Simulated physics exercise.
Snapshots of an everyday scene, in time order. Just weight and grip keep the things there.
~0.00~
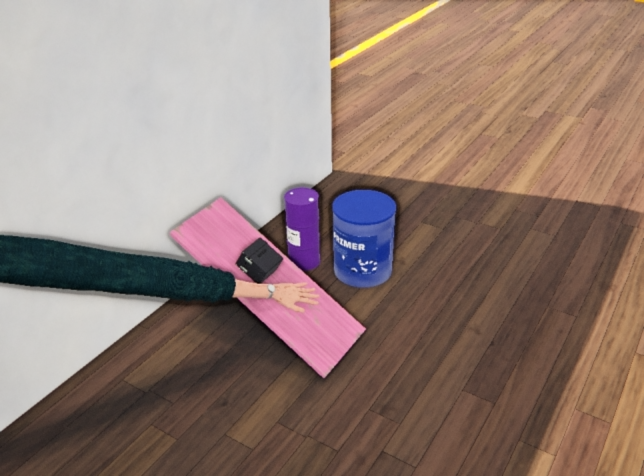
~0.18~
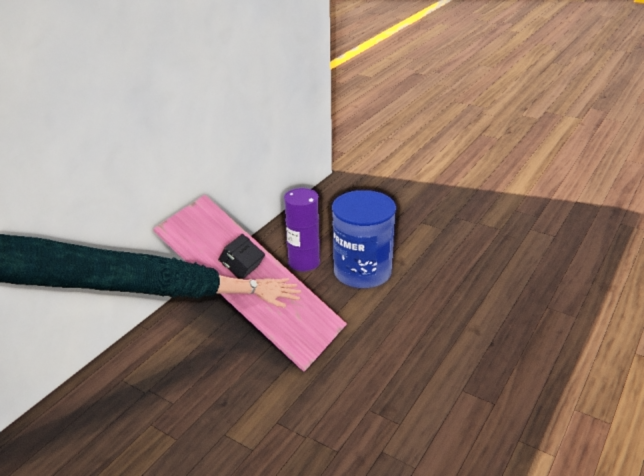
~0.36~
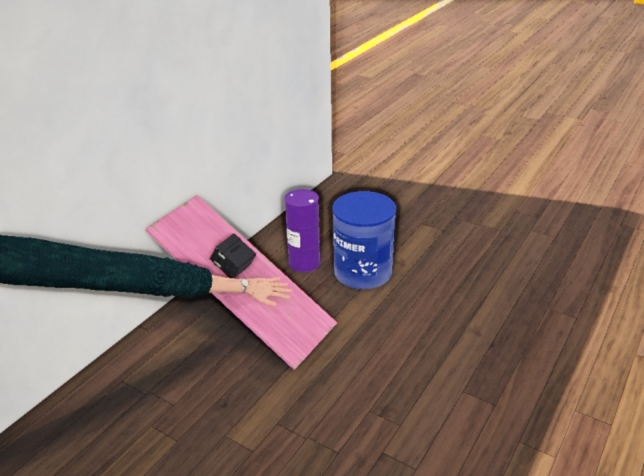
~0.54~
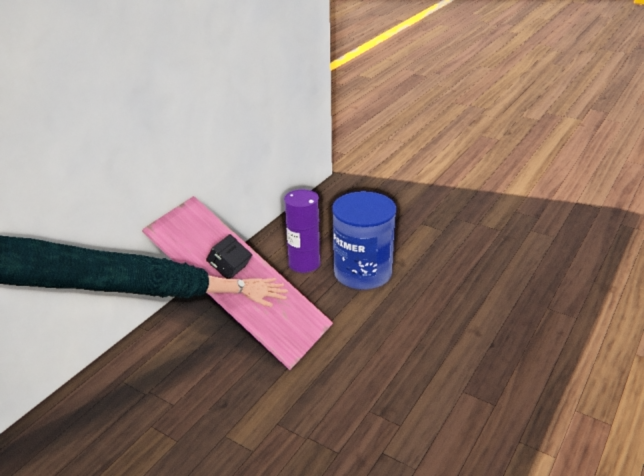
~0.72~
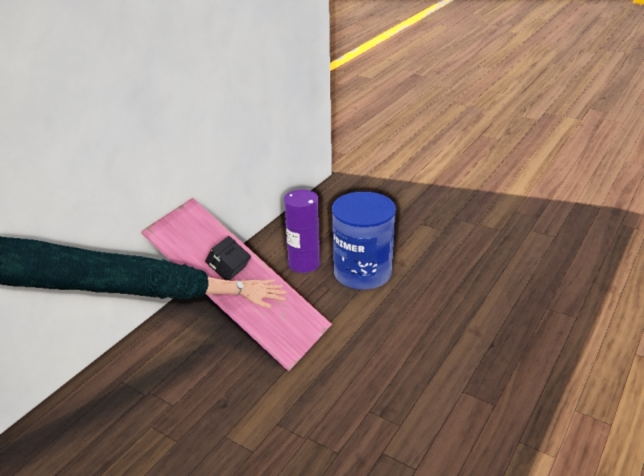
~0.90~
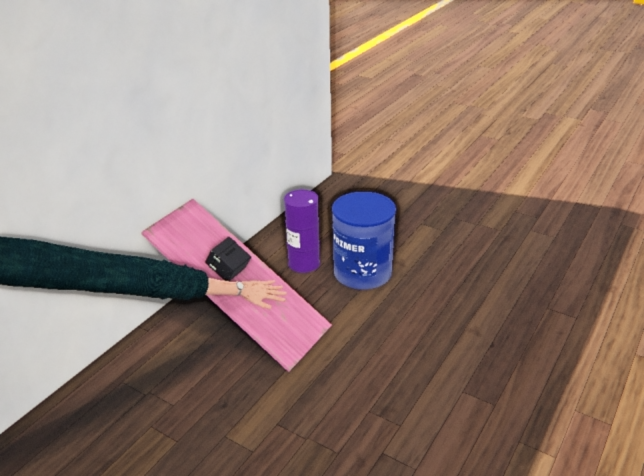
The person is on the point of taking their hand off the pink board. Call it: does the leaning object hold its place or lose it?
It loses its place.
Around 1.20 s, pink board sunk by 16° near (249, 302).
Around 1.30 s, pink board sunk by 30° near (257, 323).
Finally (2.2 s), moved from the start, pink board; the other 2 still in place. Final places as the last picture's camera would see them, pink board near (257, 324). The board slides down.
